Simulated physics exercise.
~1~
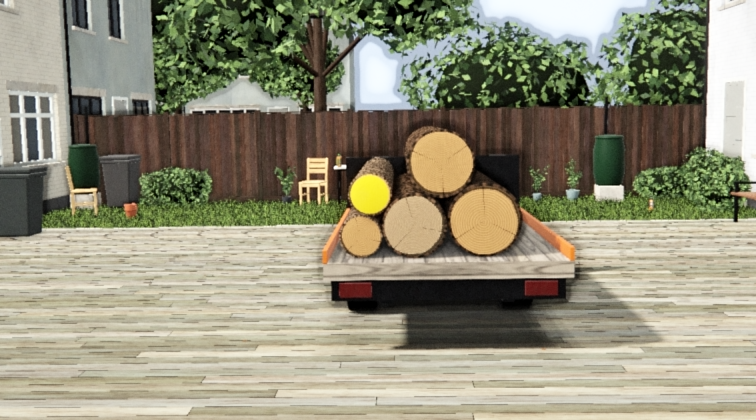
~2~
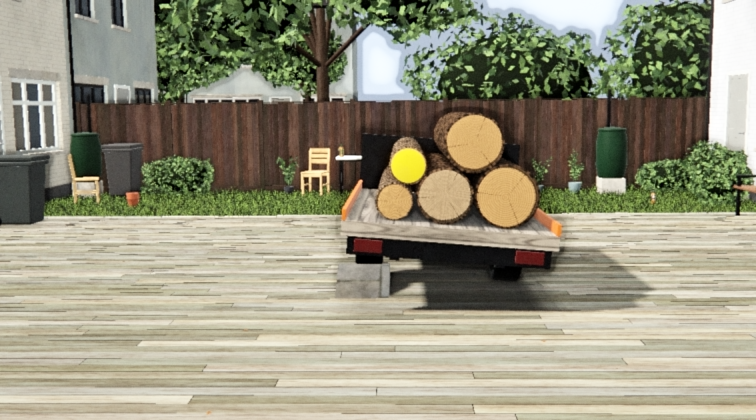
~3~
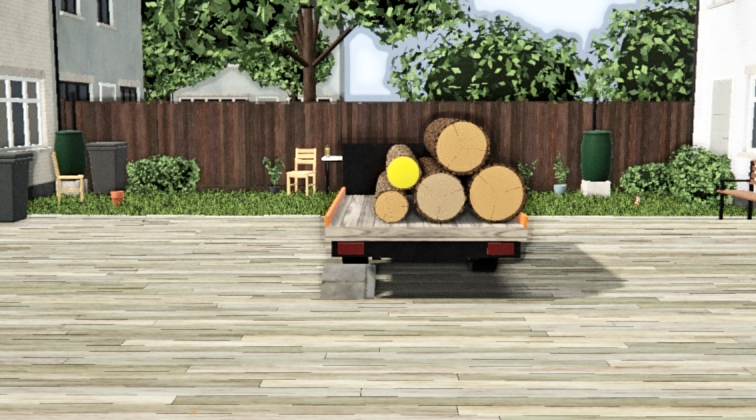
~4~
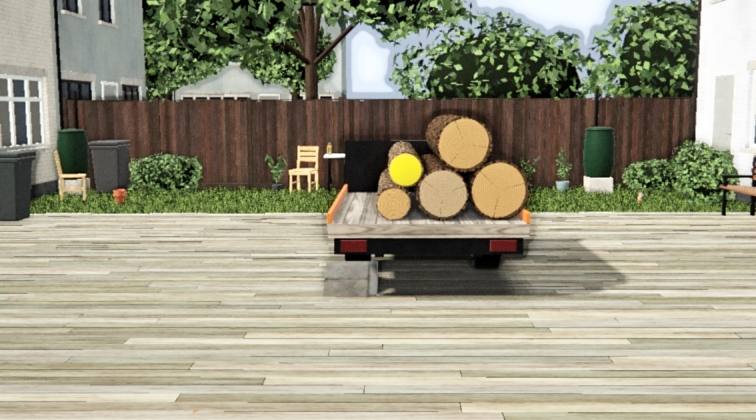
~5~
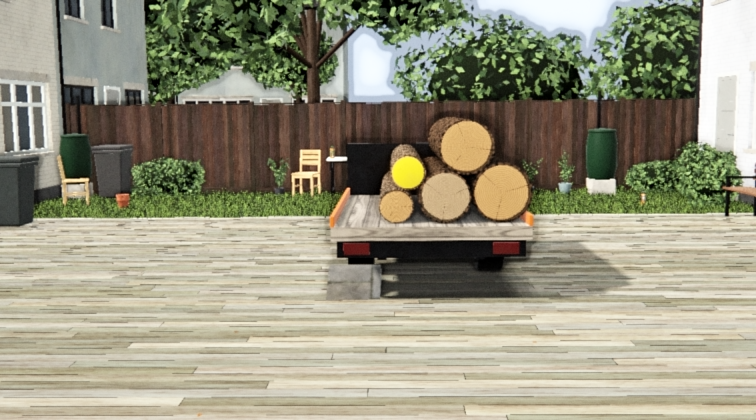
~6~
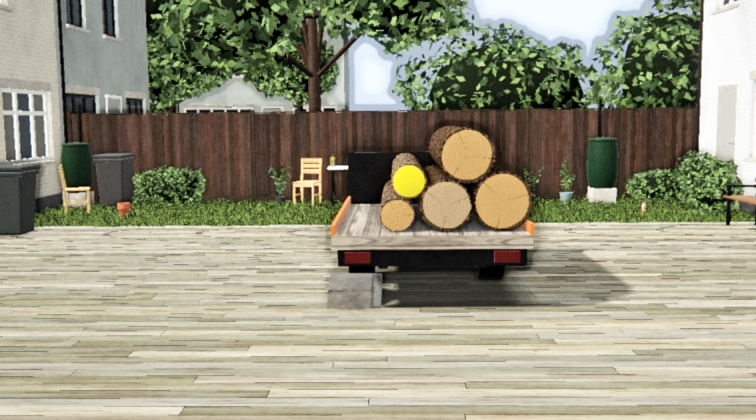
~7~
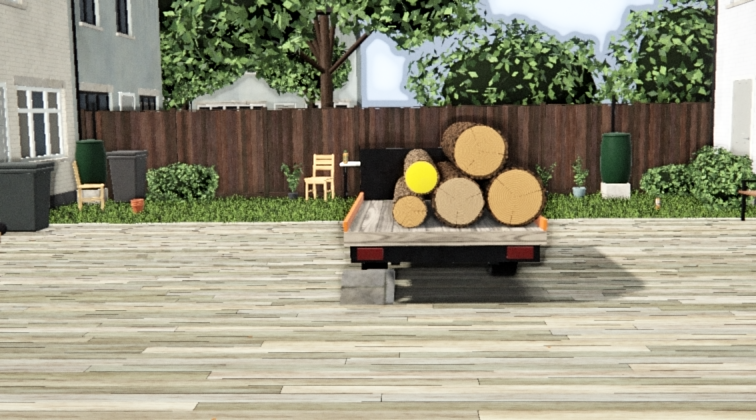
Five cut logs, one with a bright yellow end, sit stacked on a low wooden-decked trailer seen from behind, in a paved yard with a dark brown fence, green bushes and pale houses beyond. The view sways slightly throughout. The yellow log rests on the left of the pile, above a smaller one, while another sits highest to its right. The trailer's left side rises over a low grey hump, tilting the deck down to the right, and the logs shift a little rightward. The deck drops level again and the trailer stops, with all five logs still aboard.
